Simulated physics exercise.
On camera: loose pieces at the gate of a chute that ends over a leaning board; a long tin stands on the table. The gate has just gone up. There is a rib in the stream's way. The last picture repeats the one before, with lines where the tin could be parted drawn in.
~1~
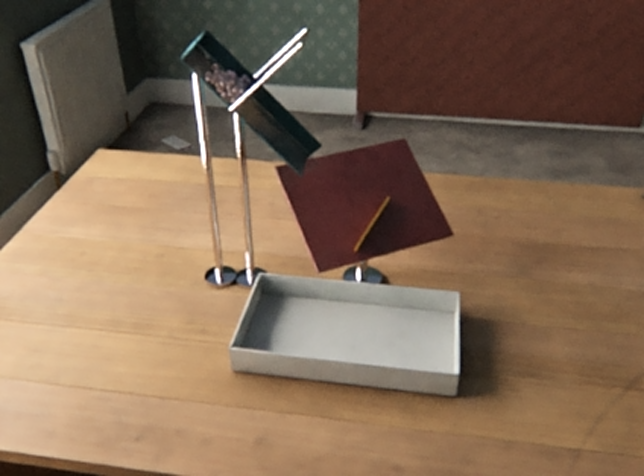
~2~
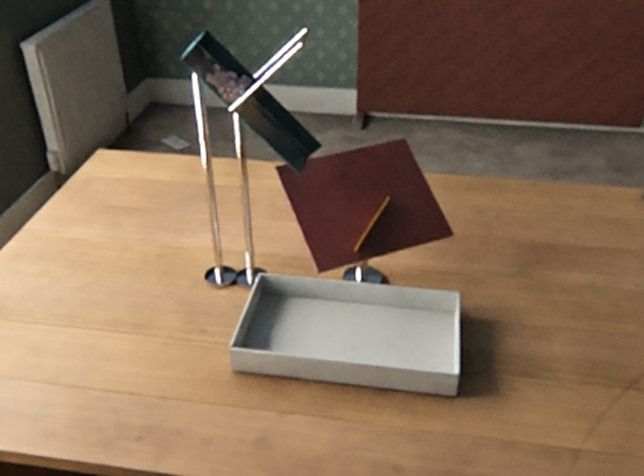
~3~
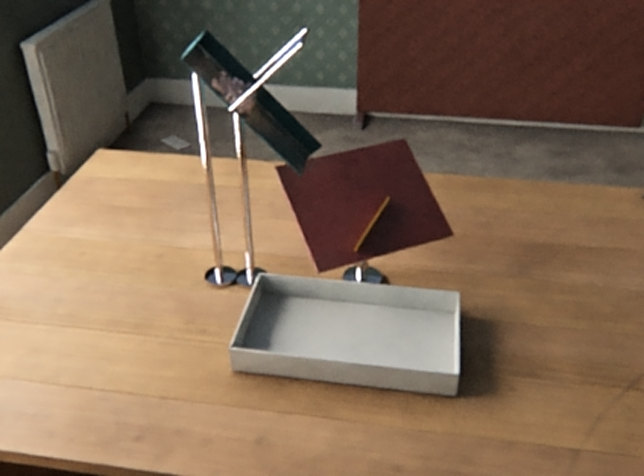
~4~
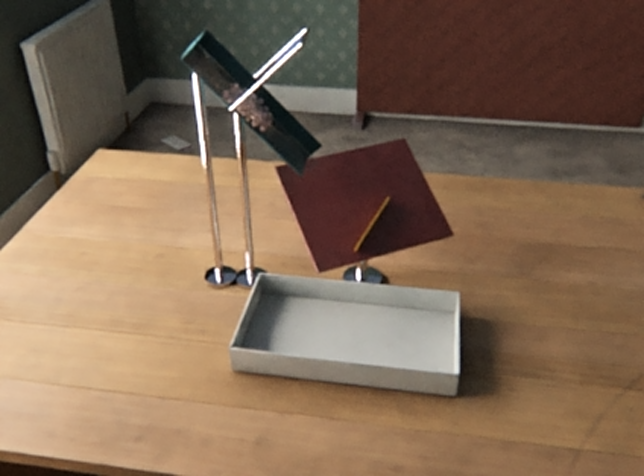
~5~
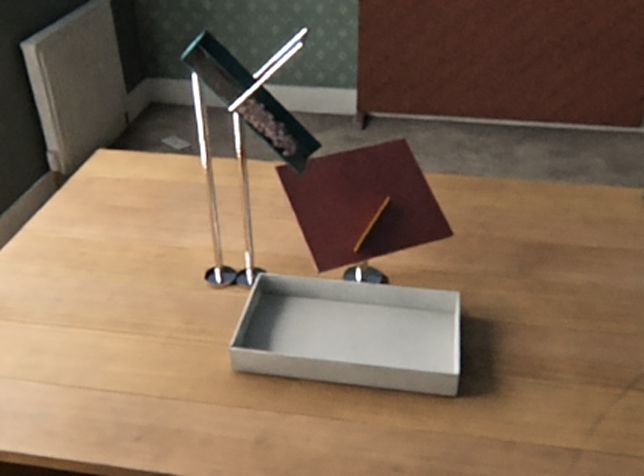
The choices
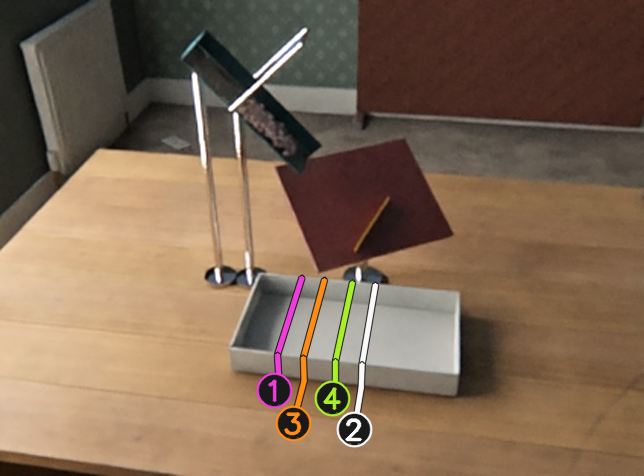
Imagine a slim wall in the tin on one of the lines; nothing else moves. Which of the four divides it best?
Use line 4.
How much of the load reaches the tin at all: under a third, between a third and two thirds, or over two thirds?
Over two thirds.
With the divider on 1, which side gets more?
Right.
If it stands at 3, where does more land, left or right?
The right side.
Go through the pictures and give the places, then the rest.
In the first frame, load behind the gate at (231, 83), sugar pearls; lip of the chute at (304, 168), sloping fairly steeply.
In the second frame, middle of the board at (365, 201), tilted fairly steeply; middle of its low edge at (389, 253); of its high edge at (342, 152).
In the third frame, front corners of the tin at (230, 348) and (458, 374), empty; front of the load at (247, 112).
In the fourth frame, middle of the load at (252, 106); its front at (269, 122), about a third of the way to the lip; rib from (389, 197) to (358, 245).
In the fifth frame, middle of the load at (271, 124); its front at (294, 148), most of the way to the lip.
On the marked copy, line 1 crosses the front rim at (277, 353); line 2 crosses the front rim at (362, 363); line 3 crosses the front rim at (303, 356); line 4 crosses the front rim at (335, 360).
With 1, of what is caught, none on the left of the divider, all on the right.
With 2, of what is caught, most on the left of the divider, a small part on the right.
With 3, of what is caught, a stray few on the left of the divider, nearly all on the right.
With 4, of what is caught, about half on the left of the divider, about half on the right.
